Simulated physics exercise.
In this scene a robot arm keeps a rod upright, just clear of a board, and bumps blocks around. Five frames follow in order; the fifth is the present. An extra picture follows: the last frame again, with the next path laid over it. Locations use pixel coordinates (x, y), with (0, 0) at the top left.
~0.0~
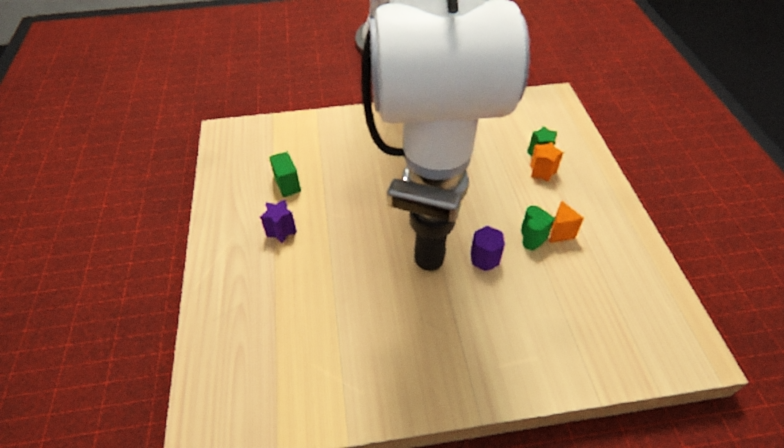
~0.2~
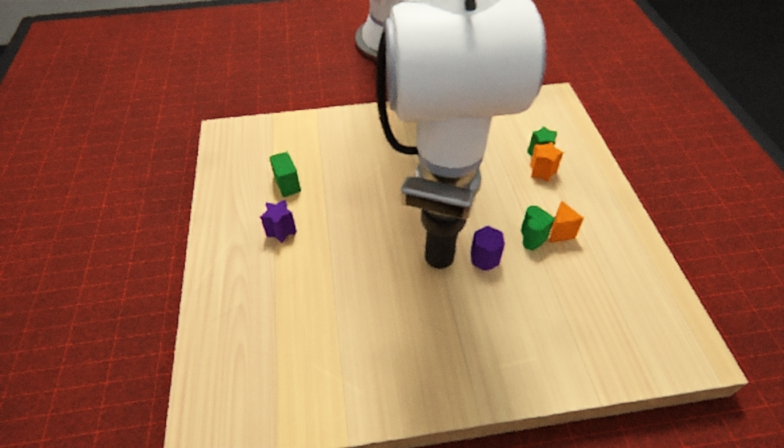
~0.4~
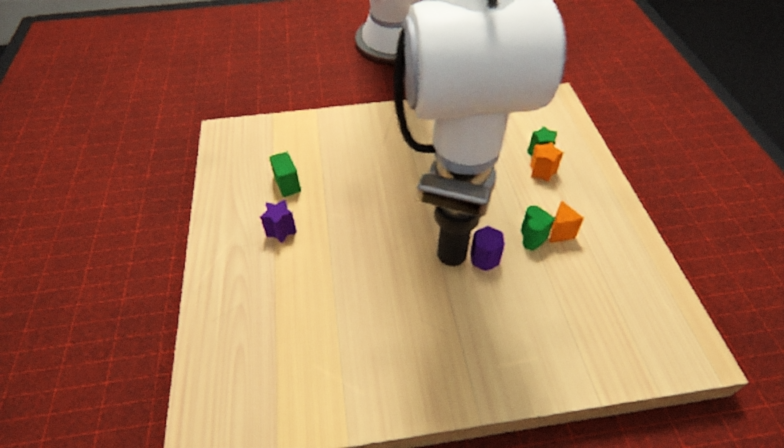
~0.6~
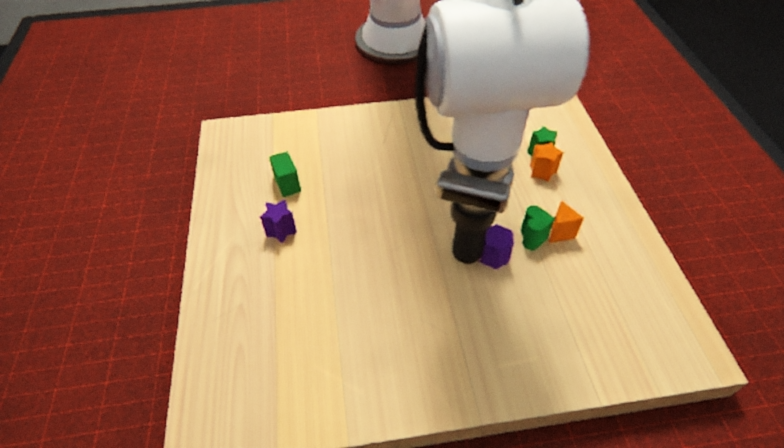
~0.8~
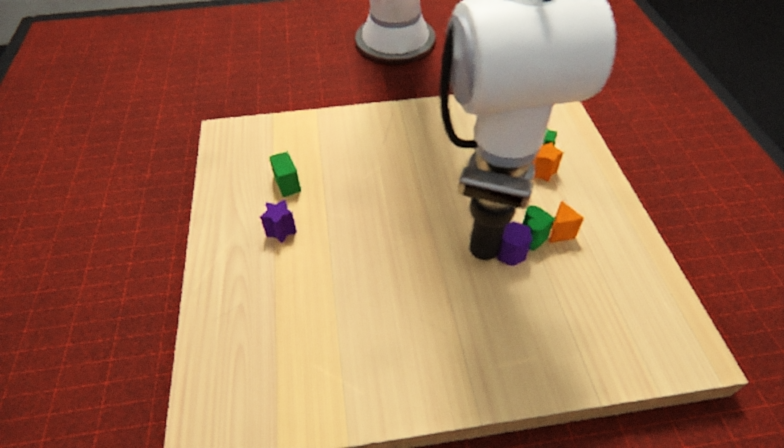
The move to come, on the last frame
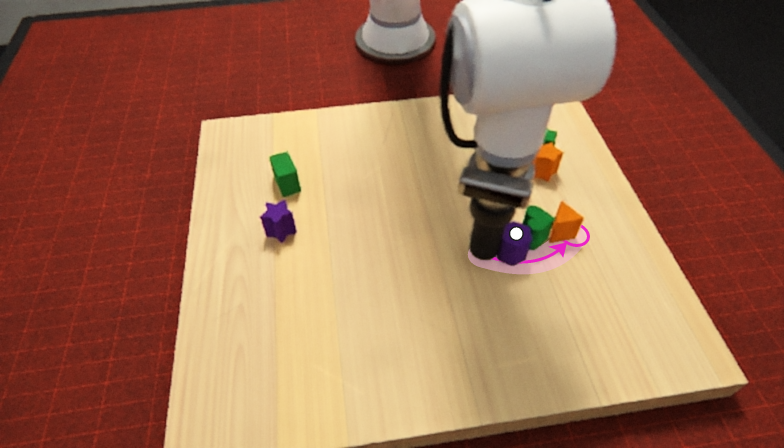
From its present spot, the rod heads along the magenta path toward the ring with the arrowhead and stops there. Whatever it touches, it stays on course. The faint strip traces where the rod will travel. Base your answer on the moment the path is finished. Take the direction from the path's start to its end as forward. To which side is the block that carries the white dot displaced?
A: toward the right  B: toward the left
It's A.
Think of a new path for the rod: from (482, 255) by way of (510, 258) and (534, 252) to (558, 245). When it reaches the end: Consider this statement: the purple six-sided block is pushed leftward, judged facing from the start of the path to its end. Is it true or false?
The claim does not hold.
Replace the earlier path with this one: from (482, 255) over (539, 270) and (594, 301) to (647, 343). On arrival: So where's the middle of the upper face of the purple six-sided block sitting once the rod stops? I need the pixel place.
It is at (575, 237).
Path on the board, from (482, 255) by way of (519, 262) and (553, 254) to (574, 234); the dot is on the purple six-sided block.
The first path, step by step. One third of the way, rod at (522, 256); purple six-sided block at (554, 236), turned 20° anticlockwise; green heart-shaped block at (547, 212), turned 45° anticlockwise.
Two thirds of the way, rod at (555, 248); purple six-sided block at (590, 232); green heart-shaped block at (547, 211), turned 55° anticlockwise; orange triangular piece at (571, 212).
At the end, rod at (577, 228); purple six-sided block at (612, 225), turned 35° clockwise; green heart-shaped block at (547, 207), turned 80° anticlockwise; orange triangular piece at (585, 192), turned 20° anticlockwise.
